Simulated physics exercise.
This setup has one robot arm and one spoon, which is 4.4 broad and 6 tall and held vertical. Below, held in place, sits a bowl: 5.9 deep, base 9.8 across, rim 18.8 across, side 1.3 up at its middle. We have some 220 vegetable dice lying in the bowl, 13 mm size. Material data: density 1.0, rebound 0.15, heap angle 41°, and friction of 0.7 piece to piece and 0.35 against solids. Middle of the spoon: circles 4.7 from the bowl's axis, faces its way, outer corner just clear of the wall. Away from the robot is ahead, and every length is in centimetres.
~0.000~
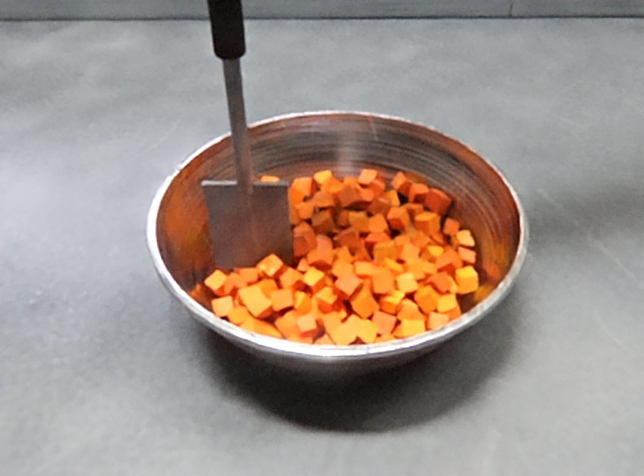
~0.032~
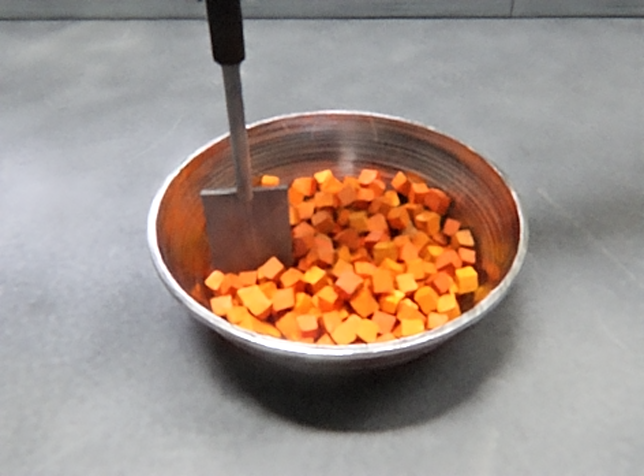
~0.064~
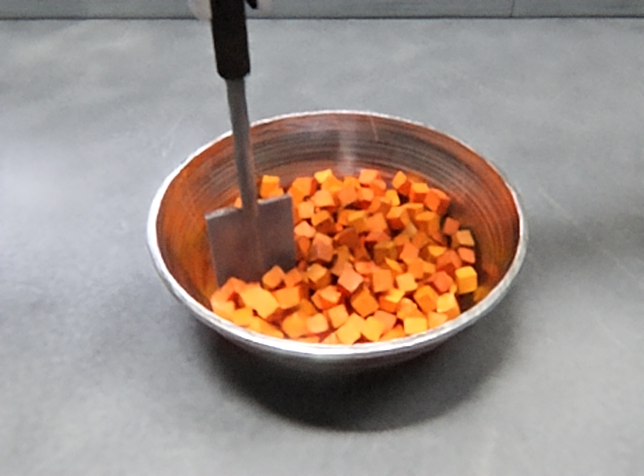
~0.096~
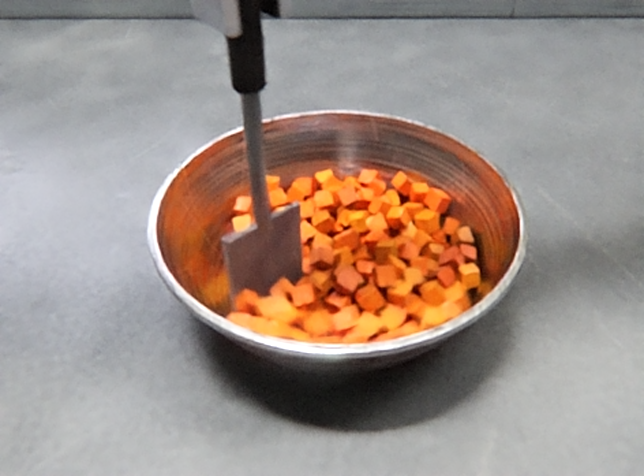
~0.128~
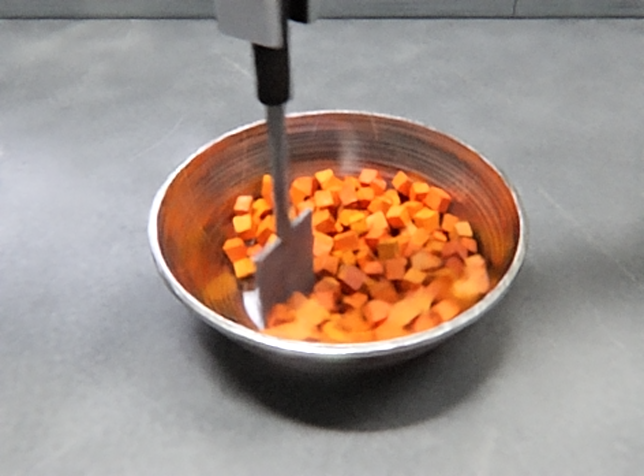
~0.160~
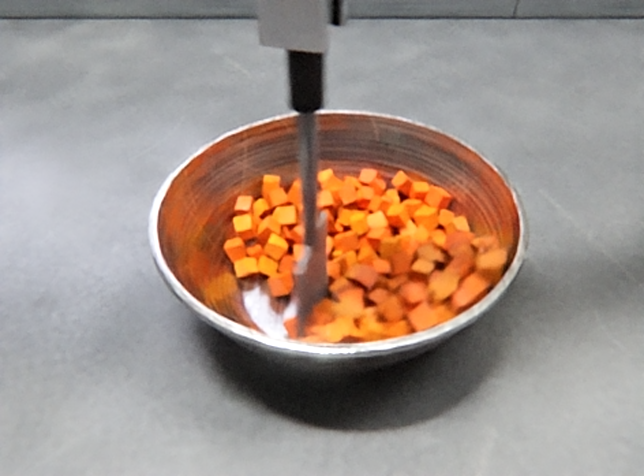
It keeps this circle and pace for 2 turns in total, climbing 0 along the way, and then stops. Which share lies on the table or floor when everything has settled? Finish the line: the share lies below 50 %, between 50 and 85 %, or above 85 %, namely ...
... below 50 %.
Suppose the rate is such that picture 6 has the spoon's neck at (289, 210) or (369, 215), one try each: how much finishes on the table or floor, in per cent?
Roughly 25 and 50 percent, in that order.
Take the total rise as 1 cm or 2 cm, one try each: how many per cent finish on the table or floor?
That gives about 35 per cent and 35 per cent, in order.
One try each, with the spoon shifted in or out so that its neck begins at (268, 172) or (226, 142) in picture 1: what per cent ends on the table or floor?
Close to 20 and 35 in a hundred.
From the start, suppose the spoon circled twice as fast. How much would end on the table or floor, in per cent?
That would be some 70 percent.
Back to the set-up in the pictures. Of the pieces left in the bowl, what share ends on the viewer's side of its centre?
It comes to near 80 percent.
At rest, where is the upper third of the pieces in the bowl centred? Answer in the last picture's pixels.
In the final view it lies around (285, 314).
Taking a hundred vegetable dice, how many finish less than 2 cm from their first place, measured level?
Roughly 5 percent.
After 0.63 s, 329° round, highest piece 7 above the table; 186 in the bowl, 32 on the table or floor, 3 in flight or on the tool.
After 1.10 s, 222° round, highest piece 7 above the table; 173 in the bowl, 47 on the table or floor, 1 in flight or on the tool.
After 1.53 s, 0° round, highest piece 7 above the table; 158 in the bowl, 63 on the table or floor.
After 2.23 s, 0° round, highest piece 7 above the table; 158 in the bowl, 63 on the table or floor.
In the end, 158 in the bowl, 63 on the table or floor. That is 29 % on the table or floor.
